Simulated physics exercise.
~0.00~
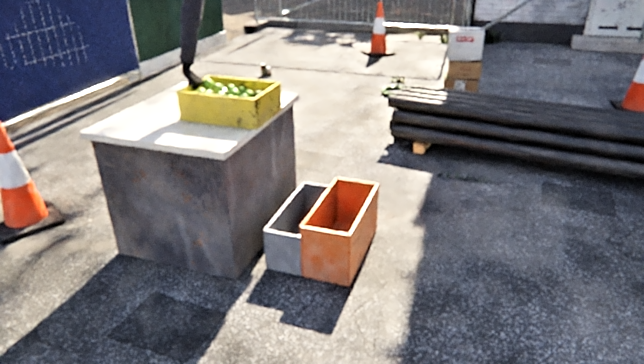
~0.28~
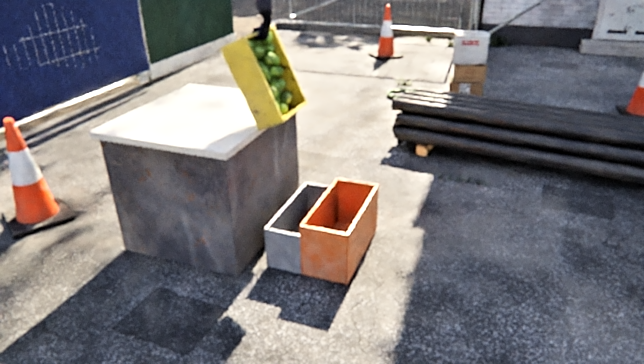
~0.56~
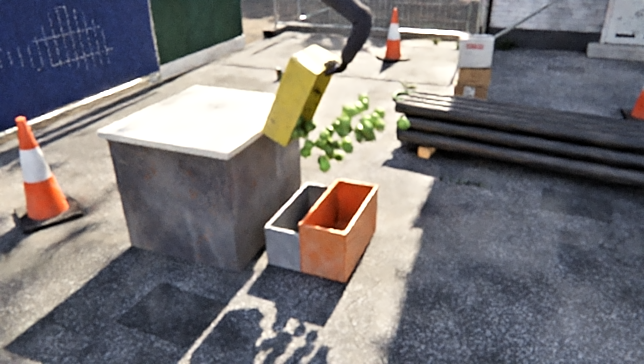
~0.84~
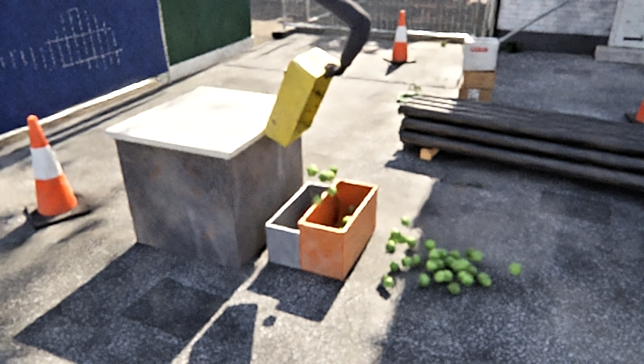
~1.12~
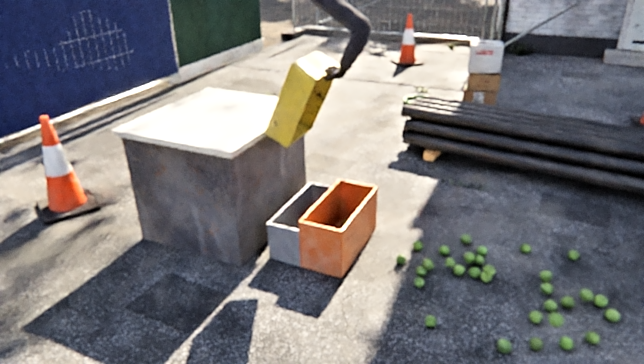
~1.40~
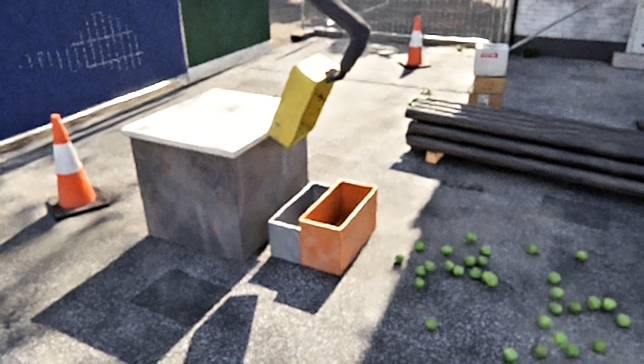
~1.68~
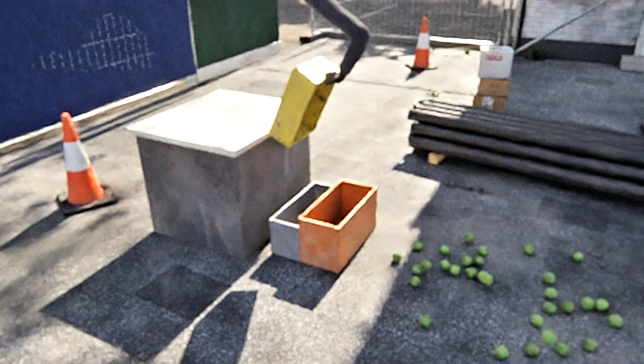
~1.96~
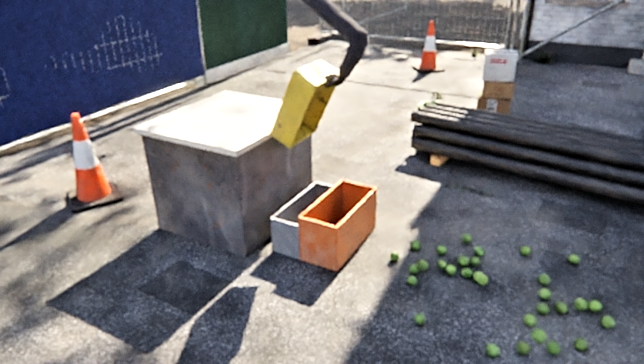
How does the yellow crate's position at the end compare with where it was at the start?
At the start it sits upright on top of the bench, but at the end it is farther right, held by the dark arm by the bench's right edge and tipped steeply over.
